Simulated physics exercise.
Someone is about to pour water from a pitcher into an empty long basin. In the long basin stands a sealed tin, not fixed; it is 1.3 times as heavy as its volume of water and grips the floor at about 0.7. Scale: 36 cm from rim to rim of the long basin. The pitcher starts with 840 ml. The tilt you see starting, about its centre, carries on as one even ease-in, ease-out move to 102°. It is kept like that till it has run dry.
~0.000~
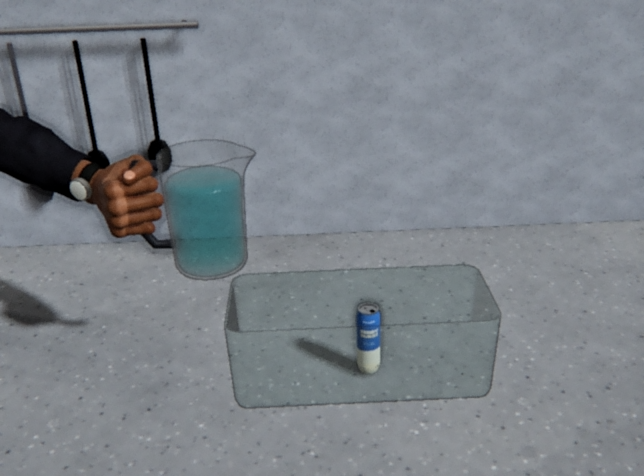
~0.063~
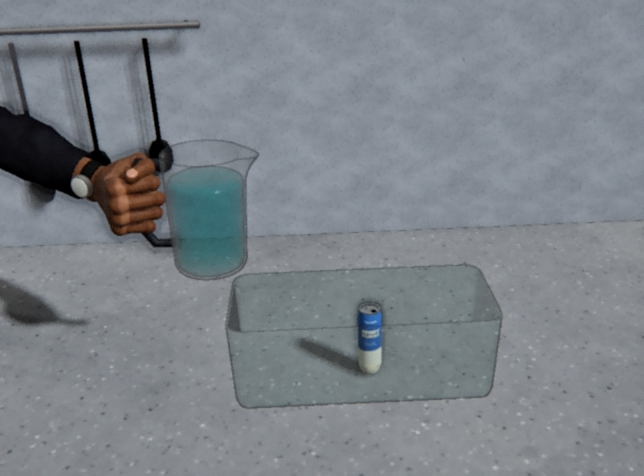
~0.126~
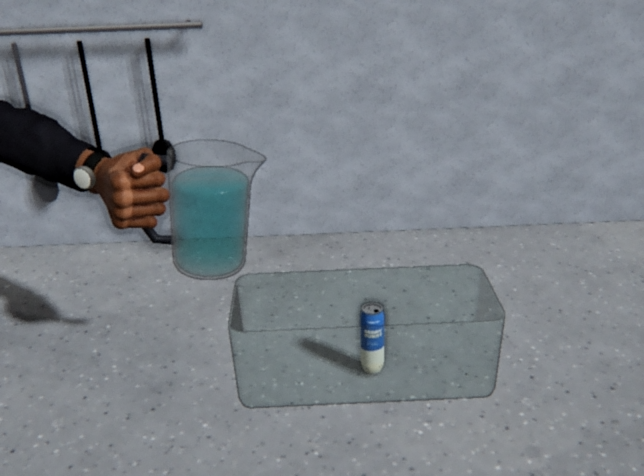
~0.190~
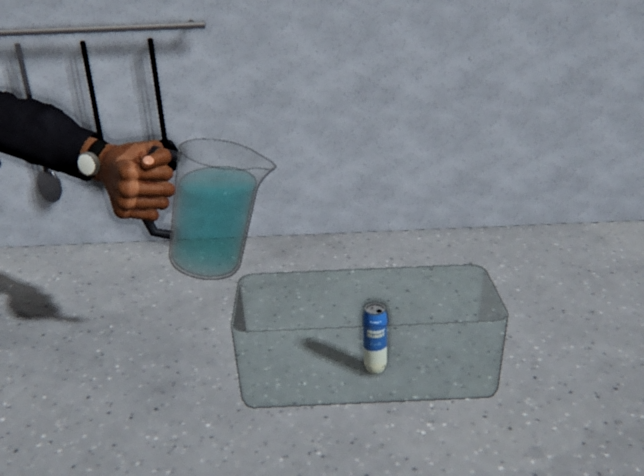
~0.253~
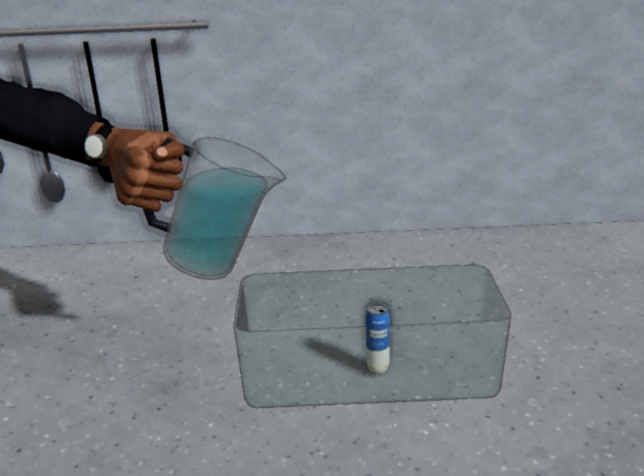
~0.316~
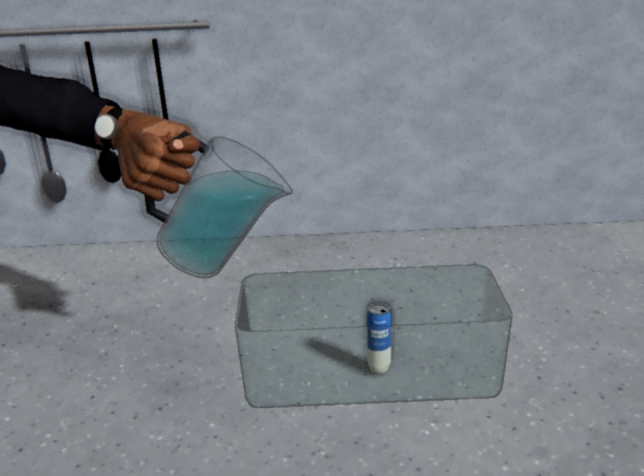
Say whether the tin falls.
The tin keeps standing.
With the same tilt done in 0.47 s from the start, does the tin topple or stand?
The tin keeps standing.
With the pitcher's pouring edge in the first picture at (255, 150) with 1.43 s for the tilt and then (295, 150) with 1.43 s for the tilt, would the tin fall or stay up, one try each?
First it remains upright; then it falls.
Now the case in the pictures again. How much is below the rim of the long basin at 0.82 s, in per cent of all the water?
About 52 per cent.
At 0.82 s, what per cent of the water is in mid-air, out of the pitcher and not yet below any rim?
About 18 per cent.
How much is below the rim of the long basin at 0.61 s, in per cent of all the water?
About 9 per cent.
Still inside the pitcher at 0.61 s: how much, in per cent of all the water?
About 74 per cent.
By 0.61 s the tilt is 89° and 74 per cent is still to pour; the tin stands where it began.
By 0.82 s the tilt is 102° and 29 per cent is still to pour; the tin stands where it began.
By 1.05 s the tilt is 102° and 7 per cent is still to pour; the tin stands where it began.
By 1.29 s the tilt is 102° and 1 per cent is still to pour; the tin stands where it began.
At rest the tin stands where it began.
